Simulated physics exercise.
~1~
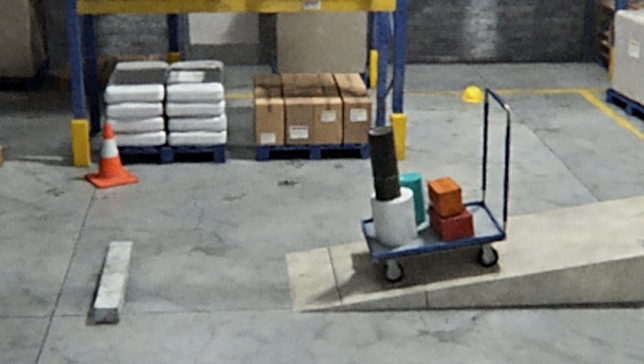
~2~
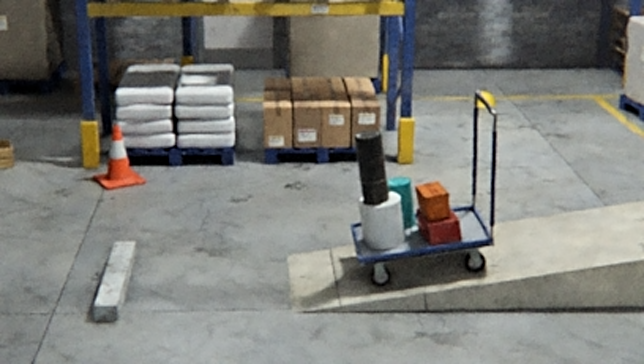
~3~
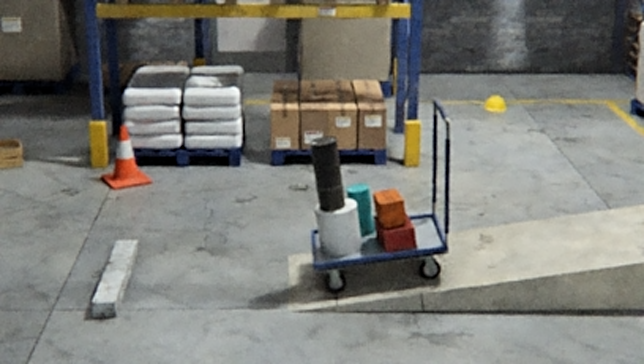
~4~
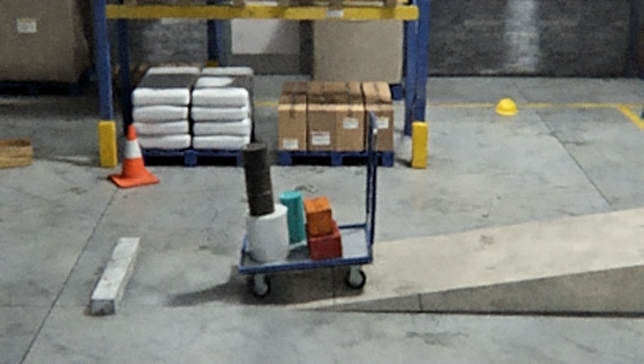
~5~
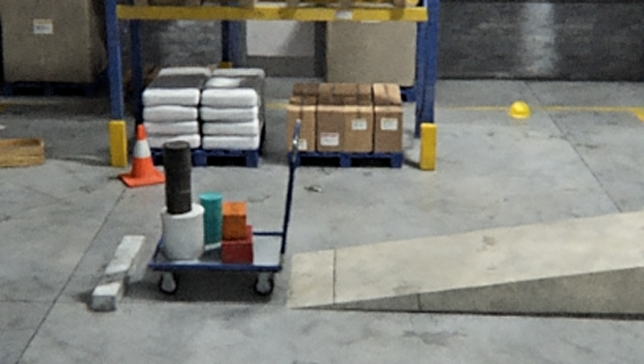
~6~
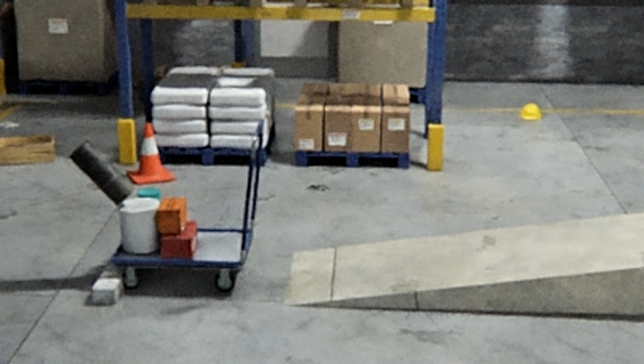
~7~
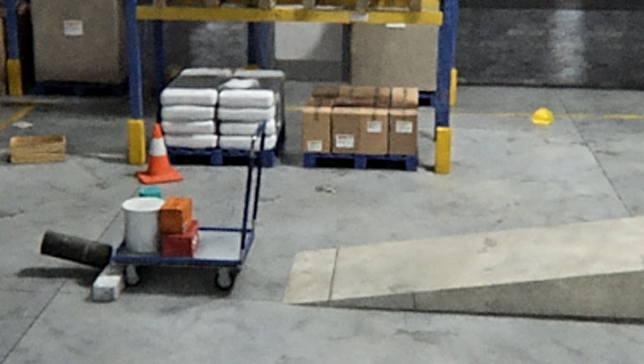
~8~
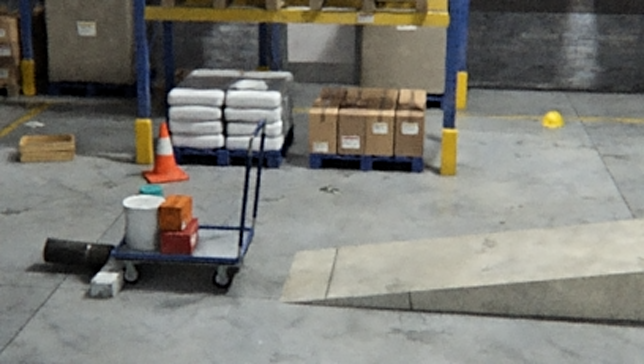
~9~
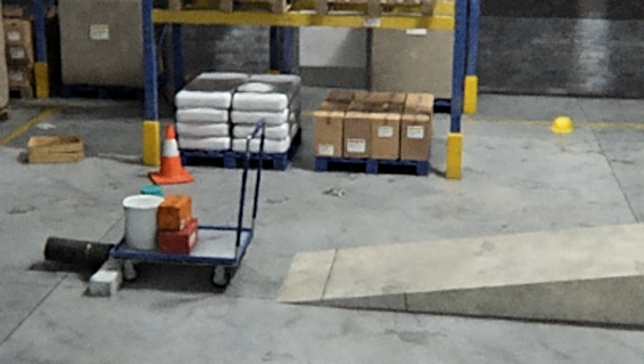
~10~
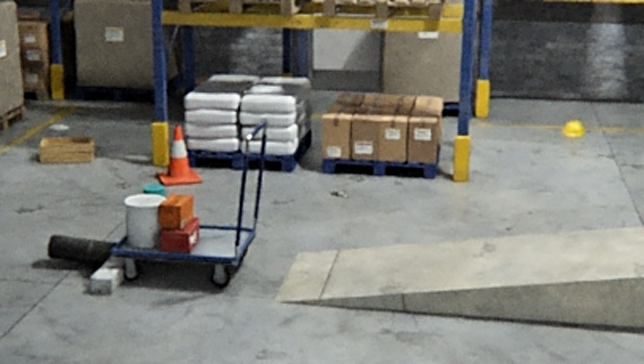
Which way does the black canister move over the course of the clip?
The black canister moves to the left, first riding along on the trolley and then toppling off that side at the kerb.
